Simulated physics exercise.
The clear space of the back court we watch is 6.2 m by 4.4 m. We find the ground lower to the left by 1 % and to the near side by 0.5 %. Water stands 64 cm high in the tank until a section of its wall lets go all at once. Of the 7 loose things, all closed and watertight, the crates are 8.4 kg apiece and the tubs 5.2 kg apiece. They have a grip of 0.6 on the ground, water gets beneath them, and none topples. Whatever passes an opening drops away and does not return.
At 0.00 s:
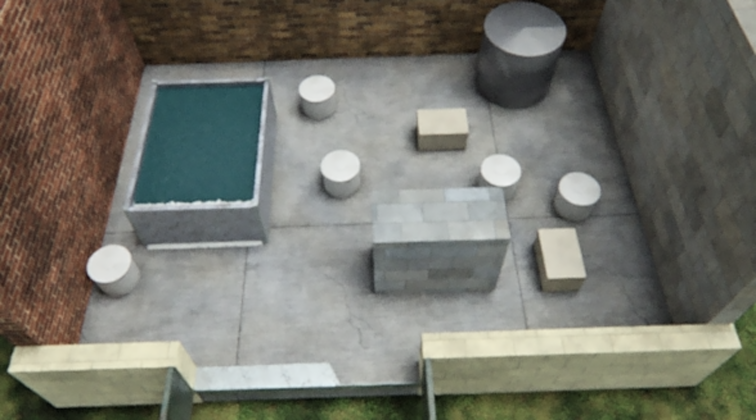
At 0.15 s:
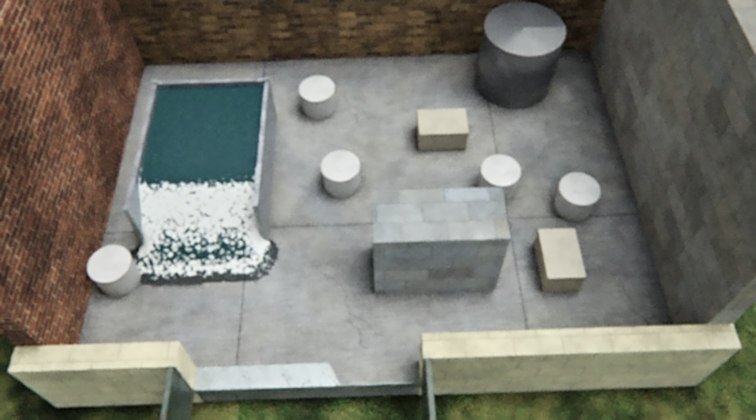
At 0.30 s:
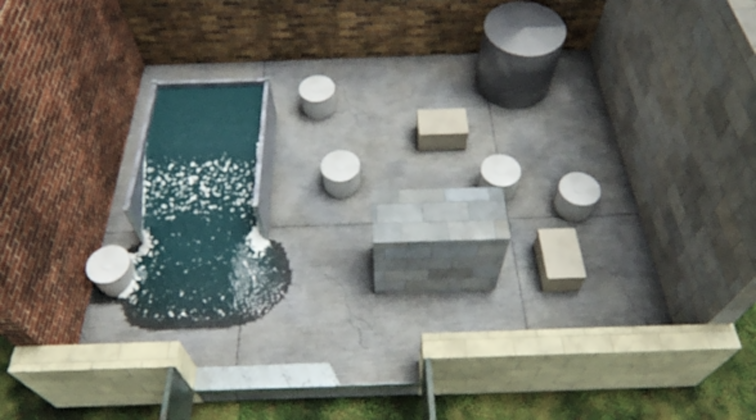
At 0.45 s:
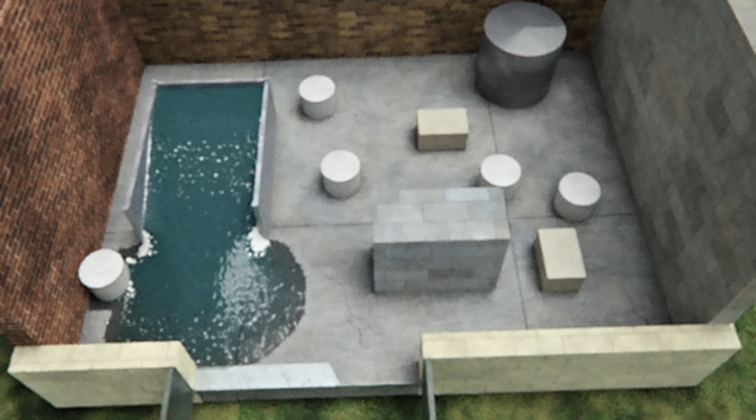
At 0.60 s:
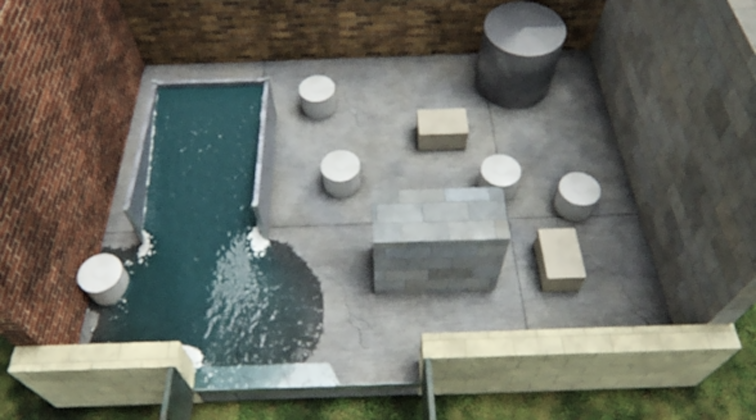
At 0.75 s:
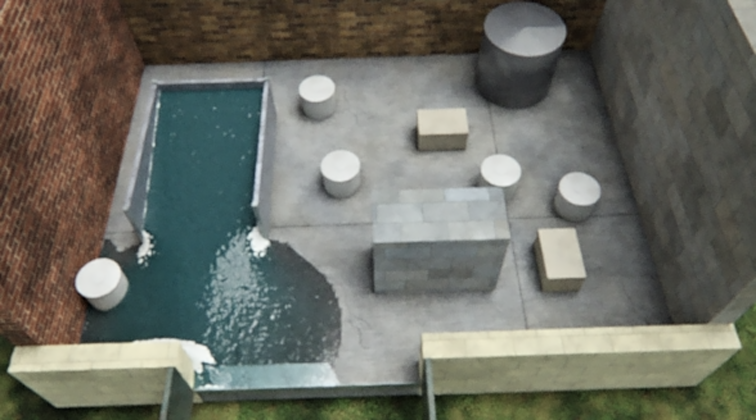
Teal water pouring from an opened tank across a walled concrete court, nudging one white tub slightly toward the near side.
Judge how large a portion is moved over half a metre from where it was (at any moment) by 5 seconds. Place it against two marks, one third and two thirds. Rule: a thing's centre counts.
Short of one third.
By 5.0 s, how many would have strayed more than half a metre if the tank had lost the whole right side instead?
6.
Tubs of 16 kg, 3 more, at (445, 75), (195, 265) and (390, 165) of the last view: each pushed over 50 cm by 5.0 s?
One after another they come out inside the limit, above it, inside the limit.
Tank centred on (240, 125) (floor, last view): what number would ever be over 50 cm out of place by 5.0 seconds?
The answer would then be 1.
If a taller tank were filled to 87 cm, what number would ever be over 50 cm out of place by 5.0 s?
It would come to 2 of them.
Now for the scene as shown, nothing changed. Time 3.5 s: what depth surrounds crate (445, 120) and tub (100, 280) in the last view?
0 and 11 cm.
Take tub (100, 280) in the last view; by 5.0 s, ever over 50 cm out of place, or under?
Verdict: Exceeding.
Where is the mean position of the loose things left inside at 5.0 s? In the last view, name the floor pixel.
Close to (407, 168).
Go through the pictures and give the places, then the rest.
The first picture shows a tub at (110, 263) rests on the ground; a crate at (562, 253) rests on the ground; water covers 2.4 m2; 0 of 7 have shifted.
The second picture shows a tub at (110, 263), on the bottom; a crate at (562, 253), on the bottom; water covers 3.1 m2; 0 of 7 have shifted.
The third picture shows a tub at (108, 264), on the bottom; a crate at (562, 253), on the bottom; water covers 4.1 m2; 0 of 7 have shifted.
The fourth picture shows a tub at (101, 268) rests on the ground, 9 cm from its start; a crate at (562, 253), on the bottom; water covers 5.2 m2; 1 of 7 have shifted.
The fifth picture shows a tub at (100, 273) rests on the ground, 13 cm from its start; a crate at (562, 253) rests on the ground; water covers 5.9 m2; 1 of 7 have shifted.
The sixth picture shows a tub at (98, 278), on the bottom, 19 cm from its start; a crate at (562, 253) rests on the ground; water covers 6.3 m2; 1 of 7 have shifted.
After 1.1 s 0 of 7 are over 50 cm from their spots; 1 afloat.
After 2.2 s 0 of 7 are over 50 cm from their spots; 1 afloat.
After 3.5 s 1 of 7 are over 50 cm from their spots; 1 afloat.
After 5.0 s 1 of 7 are over 50 cm from their spots, and 1 have been at some point; 1 afloat.
